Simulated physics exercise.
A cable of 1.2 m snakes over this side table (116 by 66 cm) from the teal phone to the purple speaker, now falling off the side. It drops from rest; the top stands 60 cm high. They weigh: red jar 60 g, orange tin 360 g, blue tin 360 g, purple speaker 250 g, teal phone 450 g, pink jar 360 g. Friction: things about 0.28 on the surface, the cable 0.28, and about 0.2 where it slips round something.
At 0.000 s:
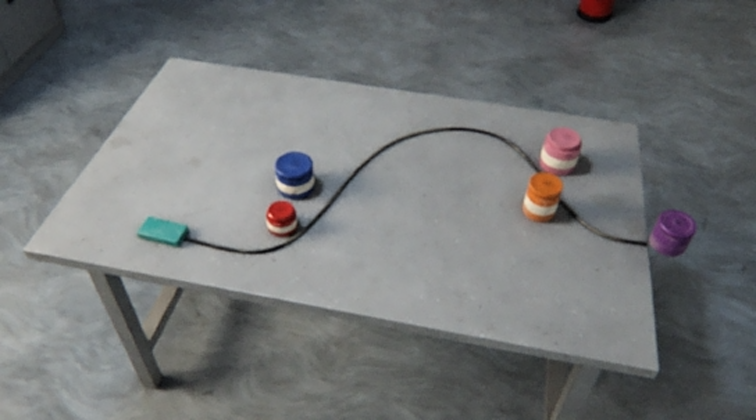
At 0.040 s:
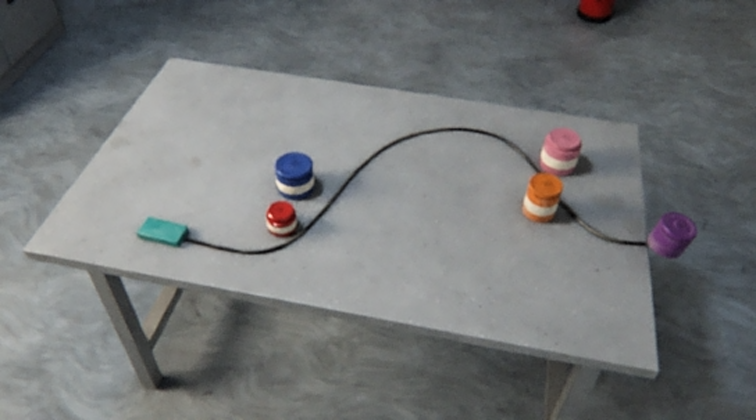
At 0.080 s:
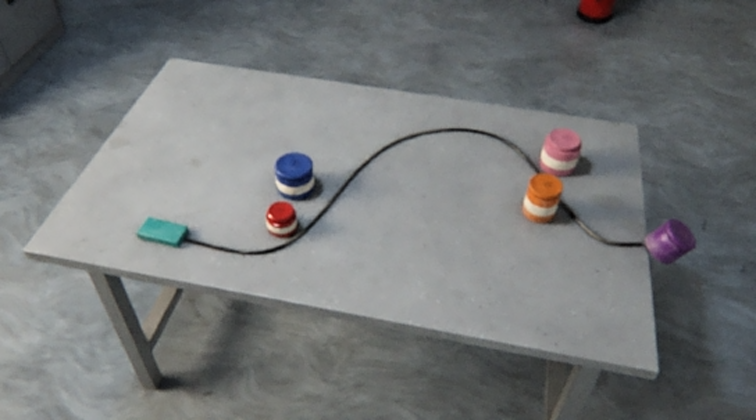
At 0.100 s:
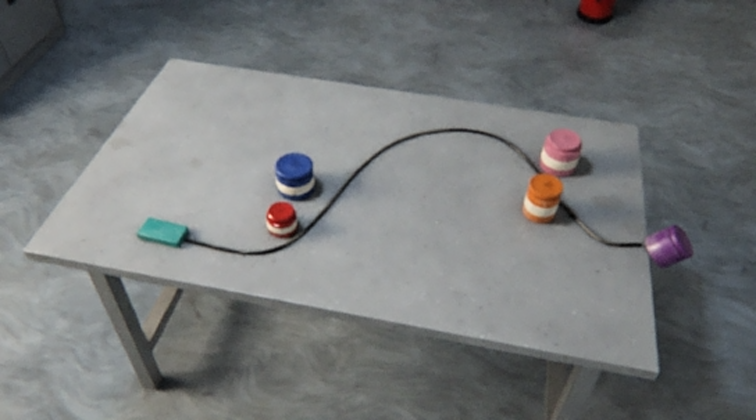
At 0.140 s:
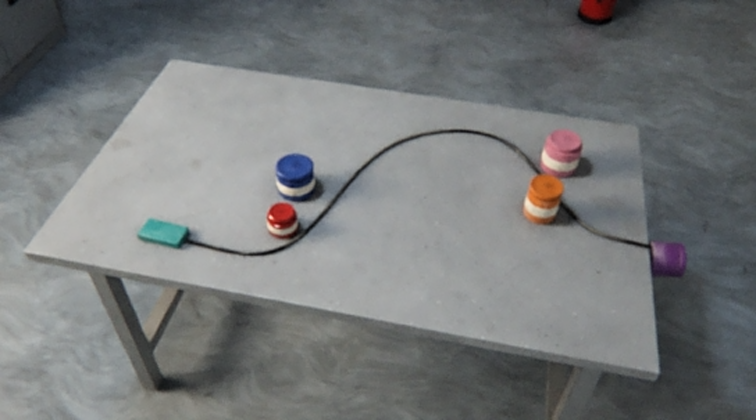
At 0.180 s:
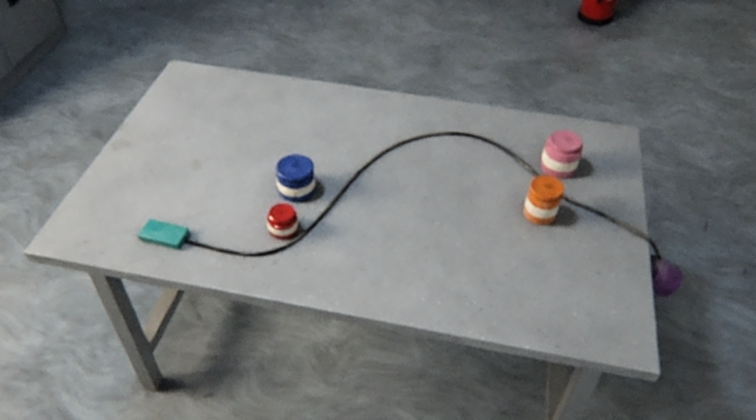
A purple speaker tips over the right edge of a pale grey table and drops beside it, drawing the black cable's right end straighter and over the edge, while the camera holds still. The table stands on a mottled grey floor, seen from above at an angle. The teal phone, red jar and blue tin at left, and pink jar and orange tin at right, stay put.
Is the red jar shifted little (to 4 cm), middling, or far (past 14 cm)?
Verdict: The red jar slides into the middle band.
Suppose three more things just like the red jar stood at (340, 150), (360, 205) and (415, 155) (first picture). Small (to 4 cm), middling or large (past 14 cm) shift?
In turn: Small, large, large.
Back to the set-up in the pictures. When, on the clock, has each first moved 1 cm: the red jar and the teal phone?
About: Red jar 0.34 s, teal phone 0.38 s.
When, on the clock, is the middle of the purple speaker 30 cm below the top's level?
About: 0.30 s.
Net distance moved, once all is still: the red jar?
About: Red jar 8 cm.
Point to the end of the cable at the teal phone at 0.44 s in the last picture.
Around (217, 230).
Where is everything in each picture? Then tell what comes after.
Red jar (281, 209); cable runs through (590, 227) (518, 149) (413, 134) (341, 189) (248, 252), in the first picture.
Purple speaker (678, 225); cable runs through (589, 228) (413, 135) (248, 252), in the second picture.
Purple speaker (671, 242); cable runs through (587, 229) (413, 135) (248, 252), in the third picture.
Purple speaker (669, 247); cable runs through (587, 230) (414, 135) (248, 253), in the fourth picture.
Purple speaker (665, 259); cable runs through (591, 229) (414, 136) (249, 254), in the fifth picture.
Red jar (282, 212); cable runs through (619, 222) (519, 160) (416, 138) (342, 191) (249, 254), in the sixth picture.
After 0.4 s, the cable's tail end at (217, 230); red jar 6 cm off its start, purple speaker over the edge, teal phone 5 cm off its start.
After 0.7 s, the cable's tail end at (267, 230); red jar 7 cm off its start, purple speaker over the edge, teal phone 15 cm off its start.
After 0.9 s, the cable's tail end at (305, 239); red jar 7 cm off its start at (268, 188), teal phone 23 cm off its start at (282, 229), purple speaker over the edge.
After 1.2 s, the cable's tail end at (305, 239); red jar 7 cm off its start, teal phone 23 cm off its start, purple speaker over the edge.
After 2.4 s, the cable's tail end at (305, 239); red jar 7 cm off its start at (268, 188), teal phone 23 cm off its start at (282, 229), purple speaker over the edge, orange tin 6 cm off its start at (555, 207).
